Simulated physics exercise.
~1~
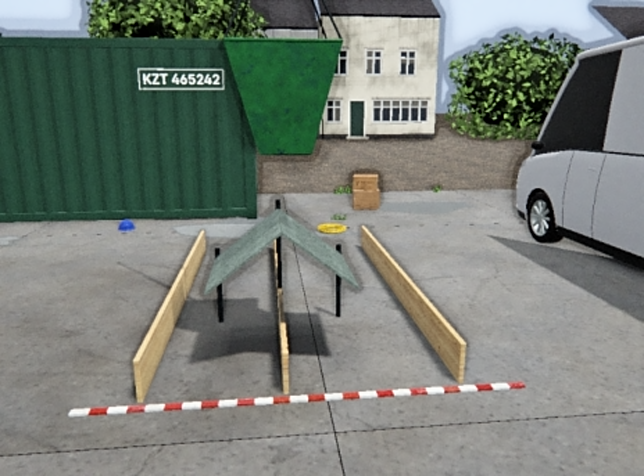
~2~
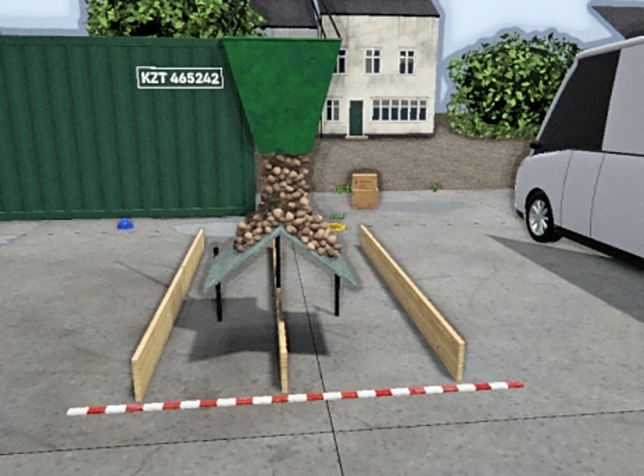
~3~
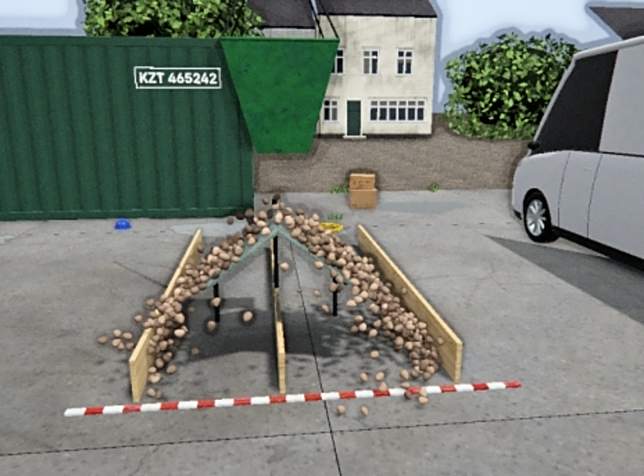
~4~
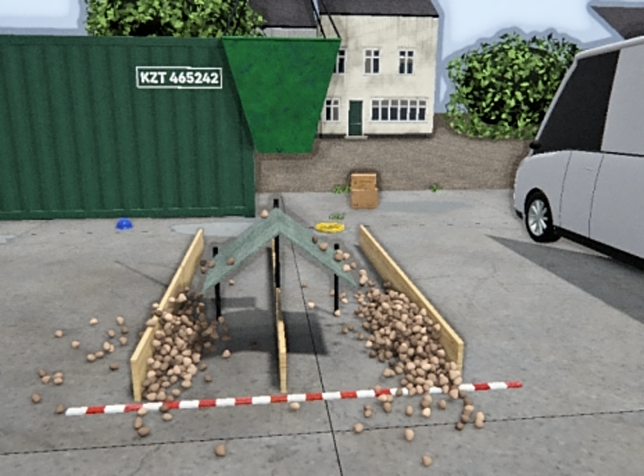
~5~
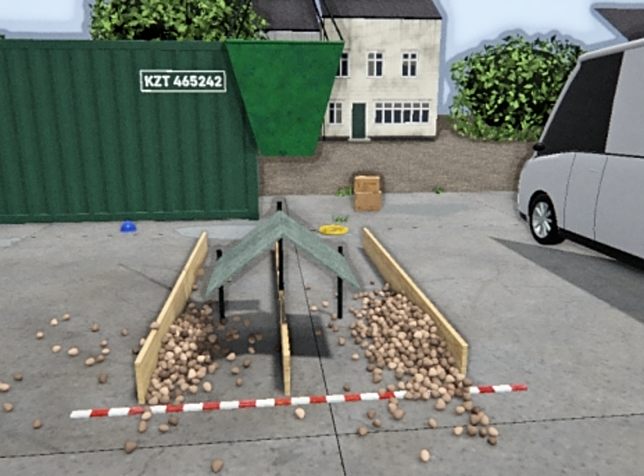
We see a green skip release rounded cobbles onto a fixed peaked steel cover between wooden boards; they tumble down both slopes and spread over the concrete, ending mostly in the right bay, with fewer in the left bay and a few lying outside it.
